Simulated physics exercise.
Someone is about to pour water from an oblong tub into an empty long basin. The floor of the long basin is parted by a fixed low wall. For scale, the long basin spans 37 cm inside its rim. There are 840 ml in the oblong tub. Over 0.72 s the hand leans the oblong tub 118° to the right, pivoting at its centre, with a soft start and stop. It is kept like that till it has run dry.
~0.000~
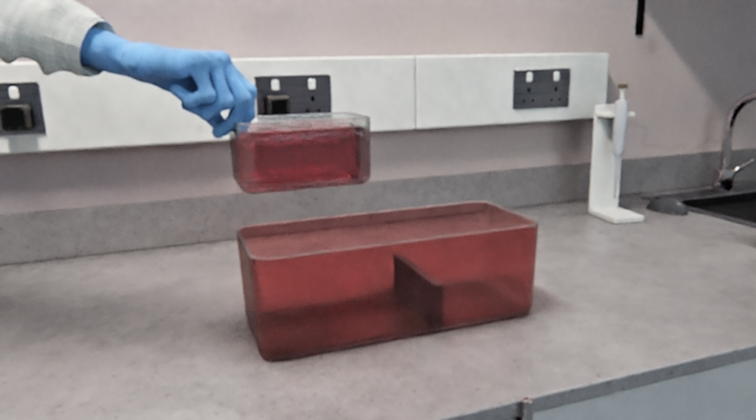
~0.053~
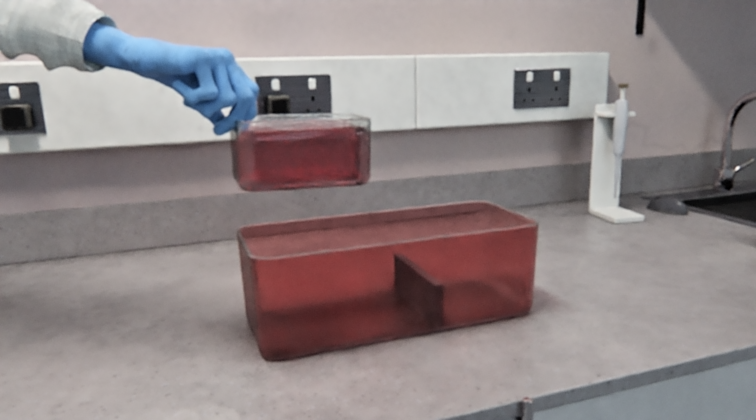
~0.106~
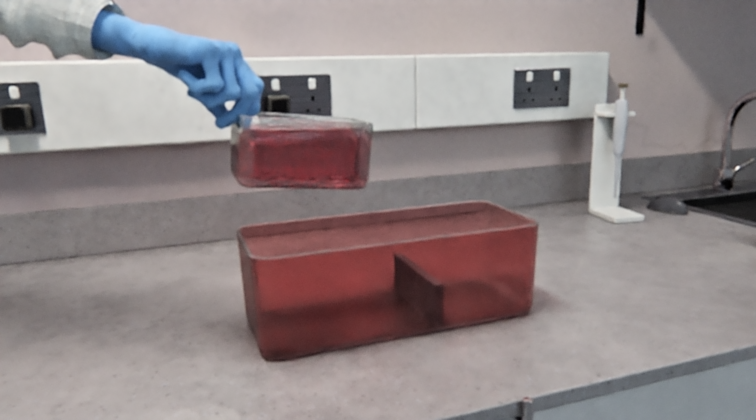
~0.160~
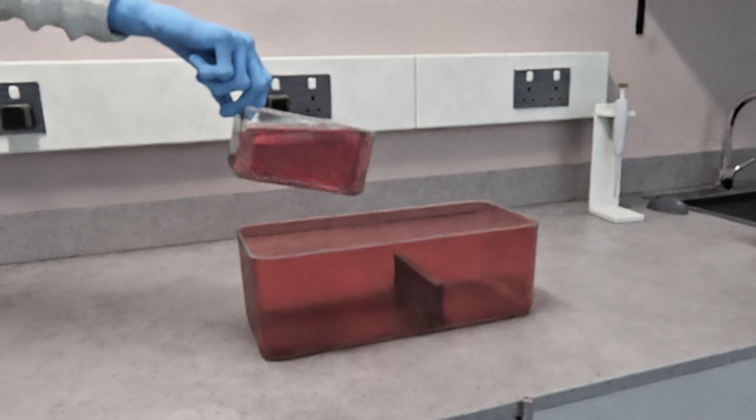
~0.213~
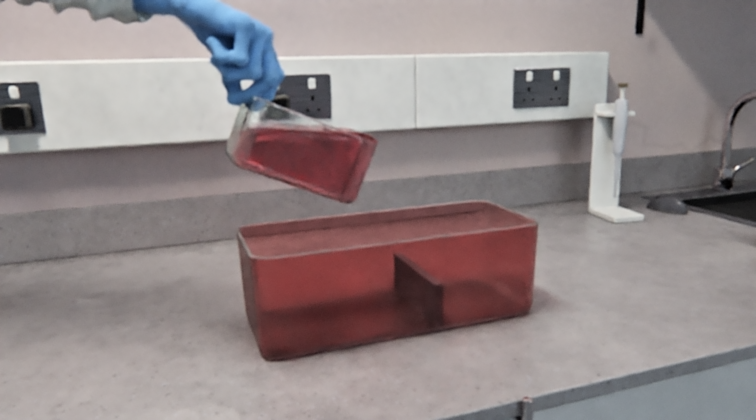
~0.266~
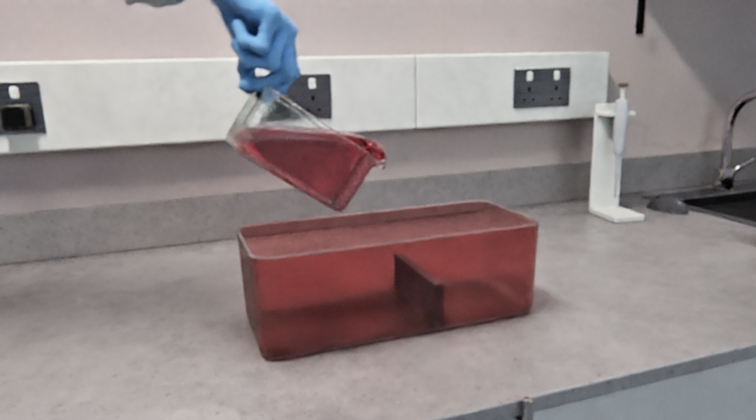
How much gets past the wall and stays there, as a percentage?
The far part has some 21 per cent.
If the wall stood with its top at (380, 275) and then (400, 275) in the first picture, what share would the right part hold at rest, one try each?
First 75, then 50 per cent.
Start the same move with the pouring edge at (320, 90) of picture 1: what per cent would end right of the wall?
In that case some 5 per cent.
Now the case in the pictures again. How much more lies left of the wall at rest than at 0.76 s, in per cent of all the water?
About 2 per cent.
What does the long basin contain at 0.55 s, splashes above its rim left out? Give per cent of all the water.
Near 66 in a hundred.
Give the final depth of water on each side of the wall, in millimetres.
Some 20 mm on the left and 10 mm on the right.
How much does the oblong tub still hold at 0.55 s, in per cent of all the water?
Near 14 in a hundred.
By 0.55 s the tilt is 103° and 13 per cent is still to pour, 46 is left of the wall and 21 right of it.
By 0.76 s the tilt is 118° and 1 per cent is still to pour, 71 is left of the wall and 21 right of it.
By 0.98 s the tilt is 118° and 0 per cent is still to pour, 73 is left of the wall and 21 right of it.
By 1.22 s the tilt is 118° and 0 per cent is still to pour, 73 is left of the wall and 21 right of it.
At rest 73 per cent lies left of the wall, 21 right of it and 5 outside.
